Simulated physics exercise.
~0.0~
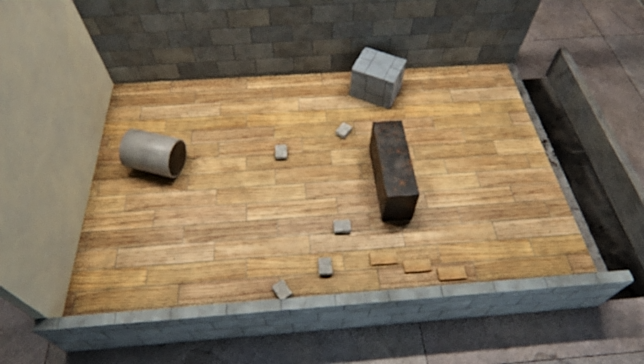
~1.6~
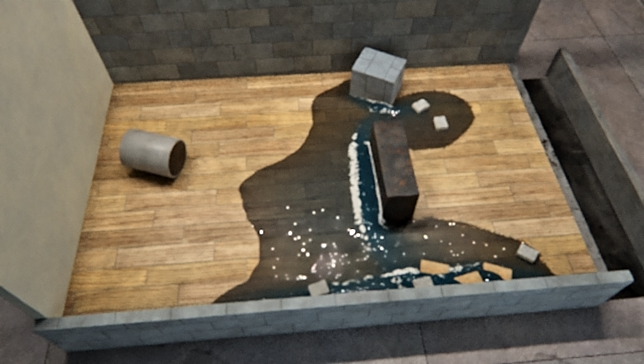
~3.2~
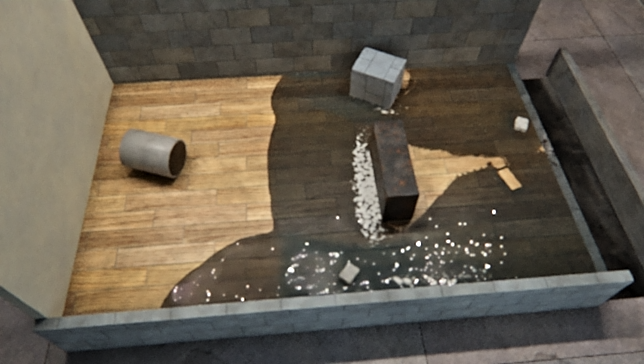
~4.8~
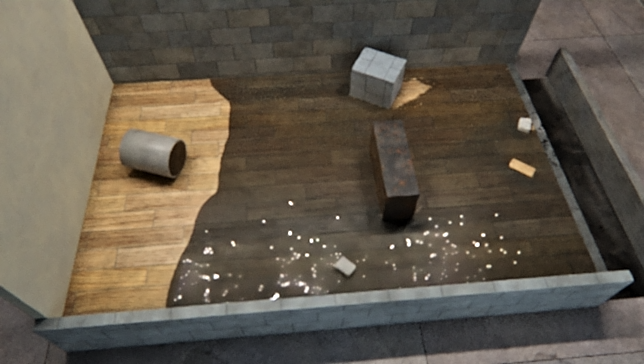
A grey drum lies on its side at the left of a wood-floored room, seen from high up, with a stone wall behind and a low kerb in front. A pale grey block stands near the back wall and a tall dark block right of centre, with small grey pieces and orange-tan boards scattered around them. Dark water spreads across the middle and right, foaming around the dark block and carrying the loose pieces rightward. It then covers more floor while several pieces disappear from view. Finally the foam thins to white flecks, leaving the floor dark and wet, a few pieces at rest, and the drum and blocks in place.
